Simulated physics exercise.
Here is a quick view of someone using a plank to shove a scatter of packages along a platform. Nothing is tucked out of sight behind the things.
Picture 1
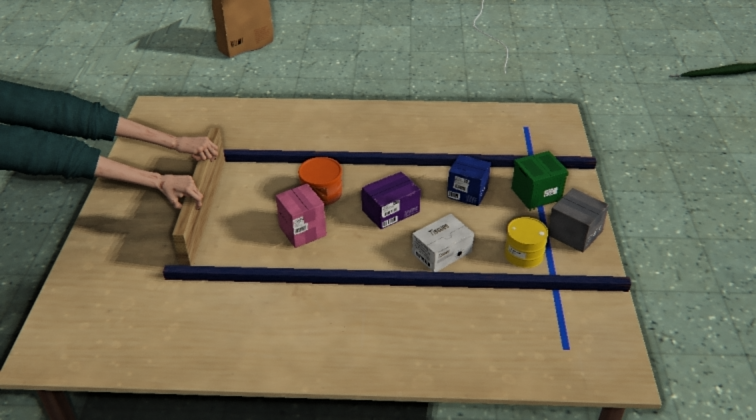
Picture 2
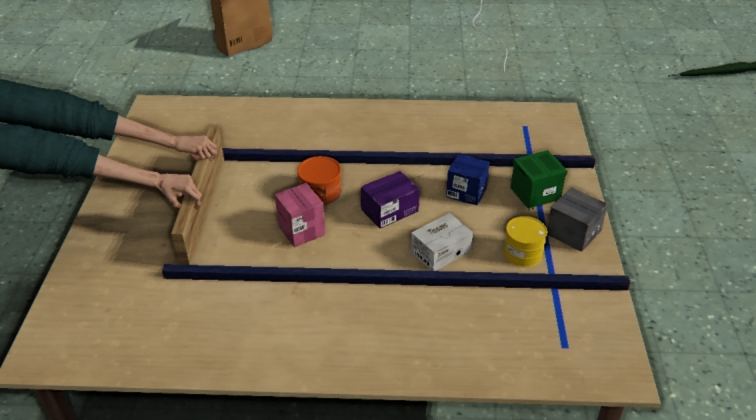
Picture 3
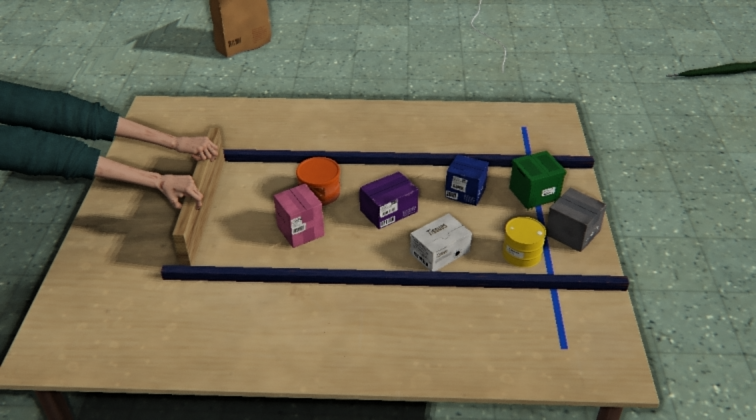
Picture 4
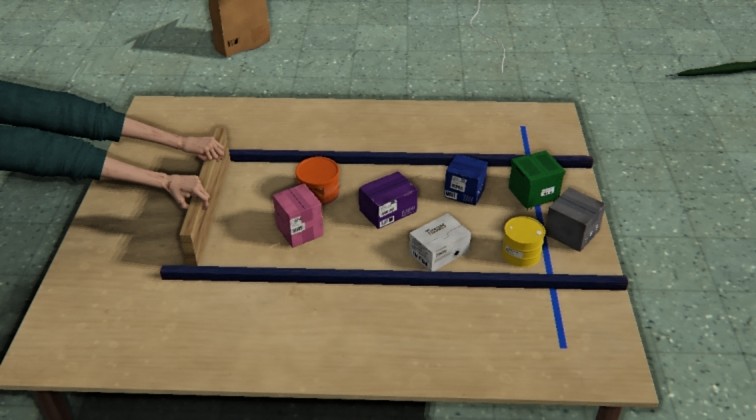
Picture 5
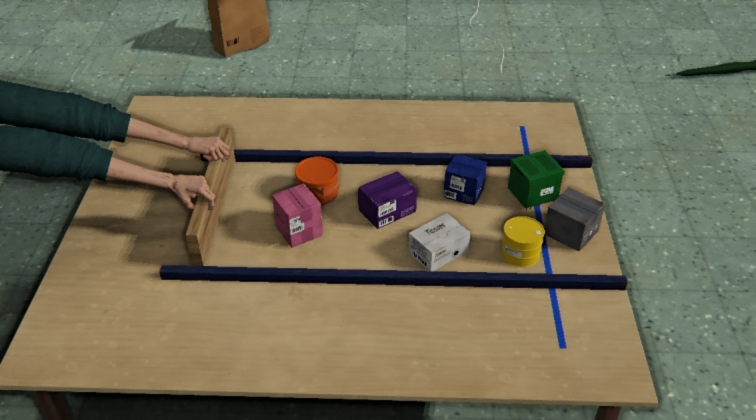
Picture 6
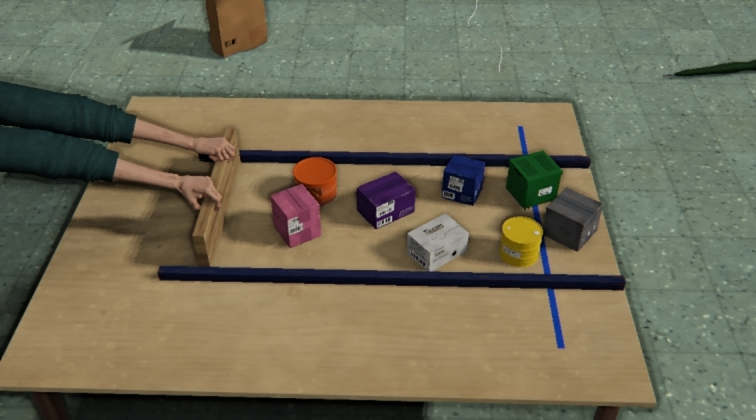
Two hands slide a wooden plank slightly right toward scattered packages that stay almost still.
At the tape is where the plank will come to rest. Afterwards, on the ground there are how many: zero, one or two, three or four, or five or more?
On the ground there are three or four.
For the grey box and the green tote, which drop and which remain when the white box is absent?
Outcome: Grey box ends up off; green tote ends up off.
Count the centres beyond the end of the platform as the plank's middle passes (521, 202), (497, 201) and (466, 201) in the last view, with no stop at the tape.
Past the end: 3, 0 and 0.
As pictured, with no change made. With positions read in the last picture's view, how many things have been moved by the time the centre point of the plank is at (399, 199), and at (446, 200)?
The count reaches 5 first and 7 second.
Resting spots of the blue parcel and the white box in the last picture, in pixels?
Blue parcel at about (583, 169), white box at about (607, 239).
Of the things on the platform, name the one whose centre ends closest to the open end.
The white box is foremost.
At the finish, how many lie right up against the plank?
Contact count: 2.
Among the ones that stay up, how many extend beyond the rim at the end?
The total would be 3.
A little later, none off yet; grey box at rest near (572, 219); green tote at rest near (533, 180); yellow canister at rest near (521, 242).
Next, none off yet; grey box at rest near (572, 219); green tote moving near (535, 180); yellow canister shifted a little near (534, 243).
When it is over, the number that fall off is three or four; down, yellow canister, green tote and grey box.
